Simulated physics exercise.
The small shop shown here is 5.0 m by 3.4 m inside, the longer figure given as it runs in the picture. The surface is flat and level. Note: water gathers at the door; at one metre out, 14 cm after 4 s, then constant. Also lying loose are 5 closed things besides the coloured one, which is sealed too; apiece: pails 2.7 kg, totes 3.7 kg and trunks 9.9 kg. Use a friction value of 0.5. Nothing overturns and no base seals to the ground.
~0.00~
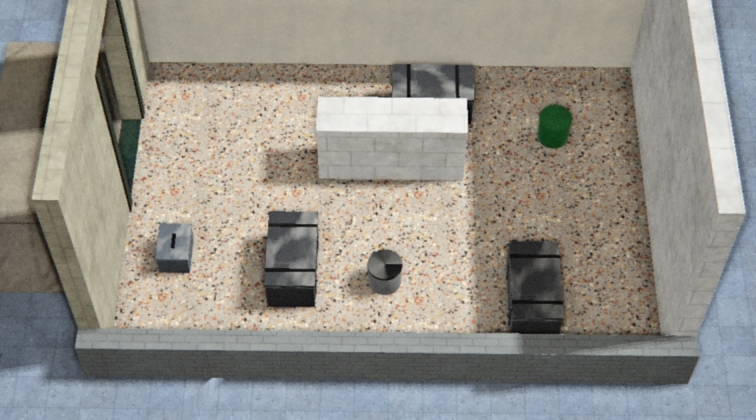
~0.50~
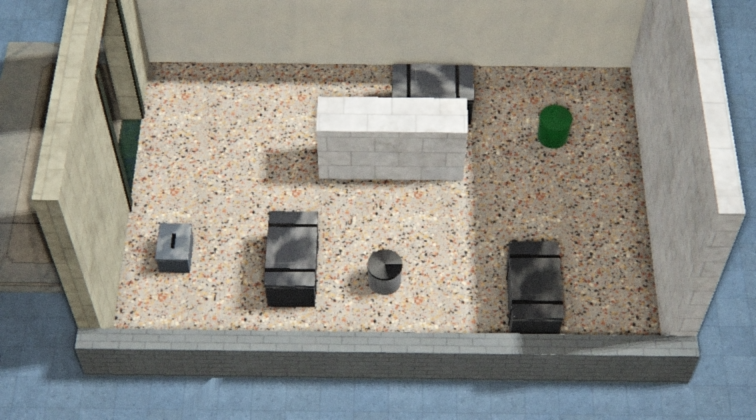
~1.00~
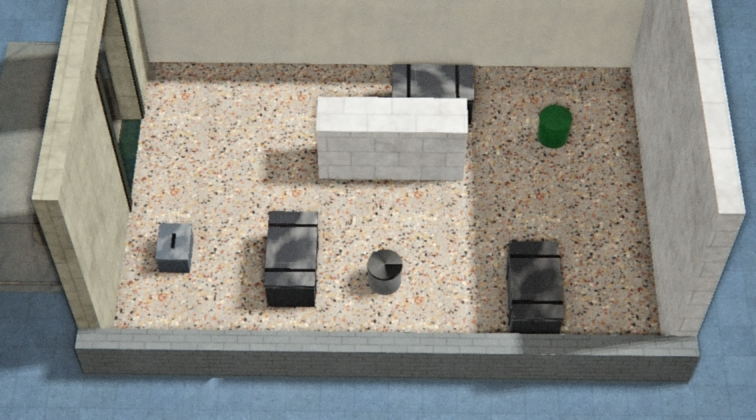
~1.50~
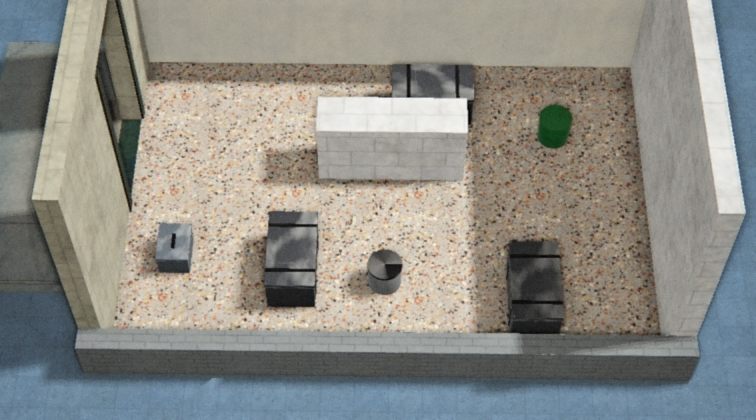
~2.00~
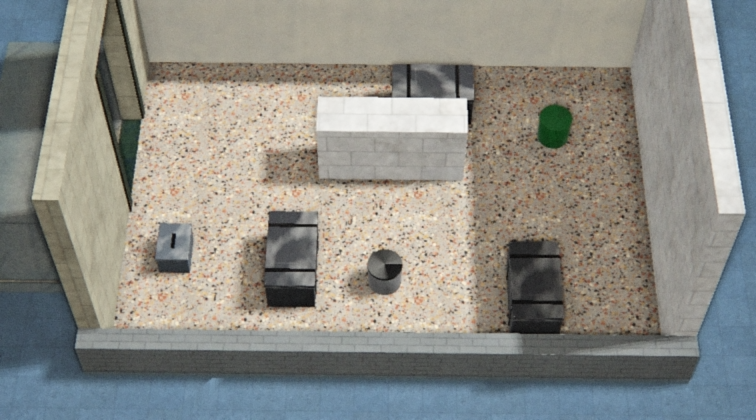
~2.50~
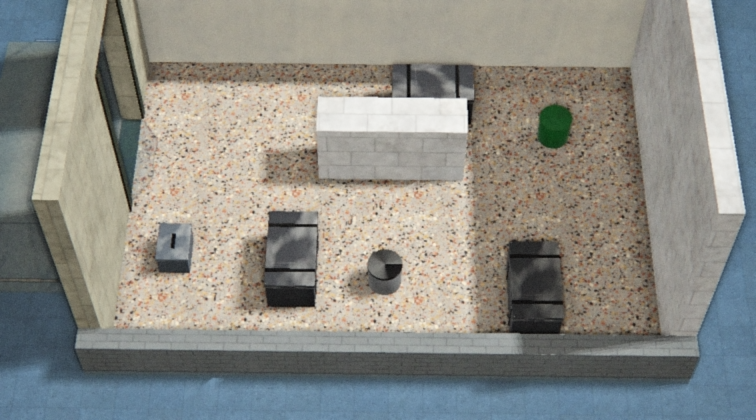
The clip opens on a roofless shop seen from above, with a green pail at the right, a pale block counter, dark trunks and smaller grey containers on a speckled floor. Outside the left doorway, the brownish ground gradually turns grey-blue, while everything inside stays still.
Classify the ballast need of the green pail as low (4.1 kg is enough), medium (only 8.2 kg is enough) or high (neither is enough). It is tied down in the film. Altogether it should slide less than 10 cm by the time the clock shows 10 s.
Low.
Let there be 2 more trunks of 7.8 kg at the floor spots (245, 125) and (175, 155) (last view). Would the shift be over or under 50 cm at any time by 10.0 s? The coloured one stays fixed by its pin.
The first is further, the second further.
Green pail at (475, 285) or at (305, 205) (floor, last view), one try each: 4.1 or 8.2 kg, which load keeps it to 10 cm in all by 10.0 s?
The light mass does it, then only the heavy mass does it.
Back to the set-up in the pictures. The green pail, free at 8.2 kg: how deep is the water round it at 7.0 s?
Depth: Approx. 0 cm.
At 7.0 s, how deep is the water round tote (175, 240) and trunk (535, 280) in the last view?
Around 1 cm and 2 cm.
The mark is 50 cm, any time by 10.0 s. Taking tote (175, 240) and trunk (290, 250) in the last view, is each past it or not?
First below the mark, then above the mark.
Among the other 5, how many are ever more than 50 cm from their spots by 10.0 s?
Counting them up, I find 2.
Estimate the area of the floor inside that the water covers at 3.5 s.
Some 1.5 m2 of it.
After 3.5 s the green pail would be 0 cm from its start with 4.1 kg and 0 cm from its start with 8.2 kg; 0 cm of water round it then.
After 4.5 s the green pail would be 0 cm from its start with 4.1 kg and 0 cm from its start with 8.2 kg; 0 cm of water round it then.
After 7.0 s the green pail would be 0 cm from its start with 4.1 kg and 0 cm from its start with 8.2 kg; 0 cm of water round it then.
After 10.0 s the green pail would be 5 cm from its start with 4.1 kg and 1 cm from its start with 8.2 kg; 3 cm of water round it then.
